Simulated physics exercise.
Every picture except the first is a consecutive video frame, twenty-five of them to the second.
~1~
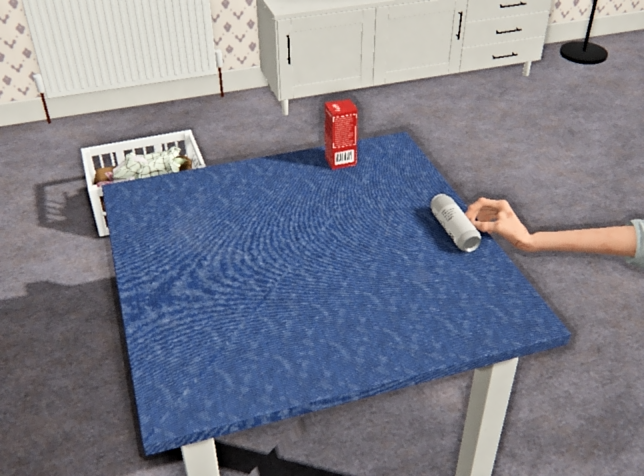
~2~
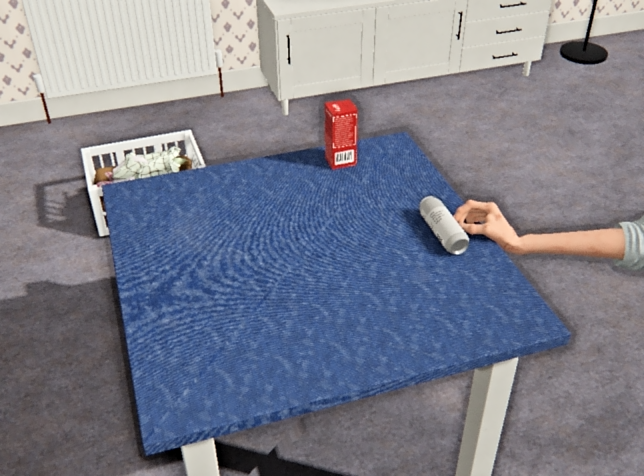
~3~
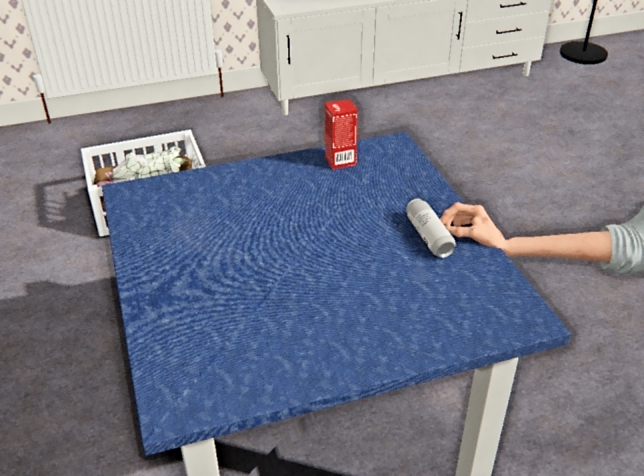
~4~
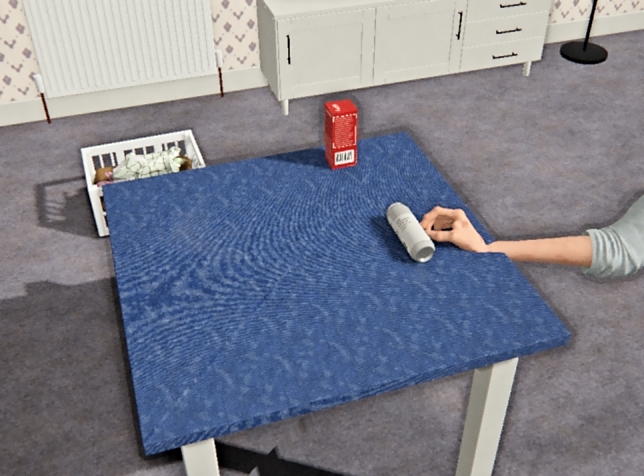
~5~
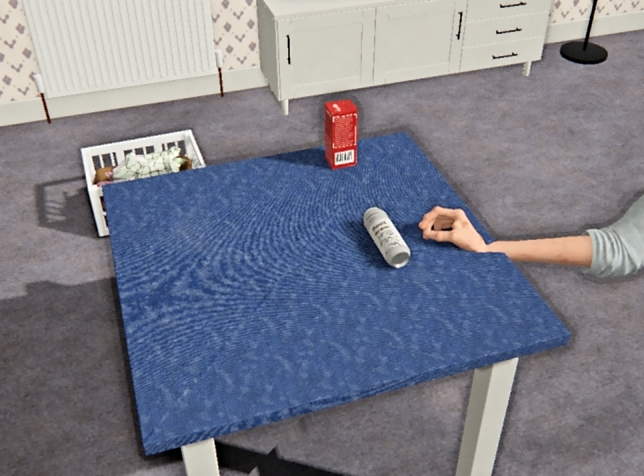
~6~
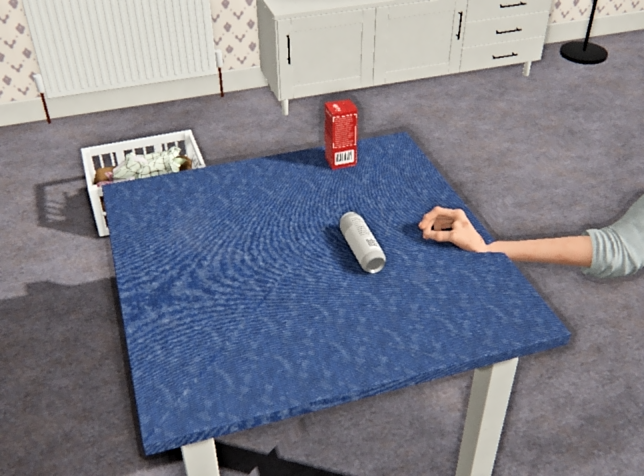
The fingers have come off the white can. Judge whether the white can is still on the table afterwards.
Departs the top.
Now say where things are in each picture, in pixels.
In the first picture, under the hand; white can (455, 222).
In the second picture, under the hand; white can (443, 225).
In the third picture, under the hand; white can (430, 228).
In the fourth picture, white can (410, 232).
In the fifth picture, white can (386, 237) shifted about its own width.
In the sixth picture, white can (362, 242) shifted well along.
Then, 0.30 s on from there, white can shifted well along near (174, 281).
Then, 0.60 s on from there, white can now off the table.
In the end, off the table, white can.
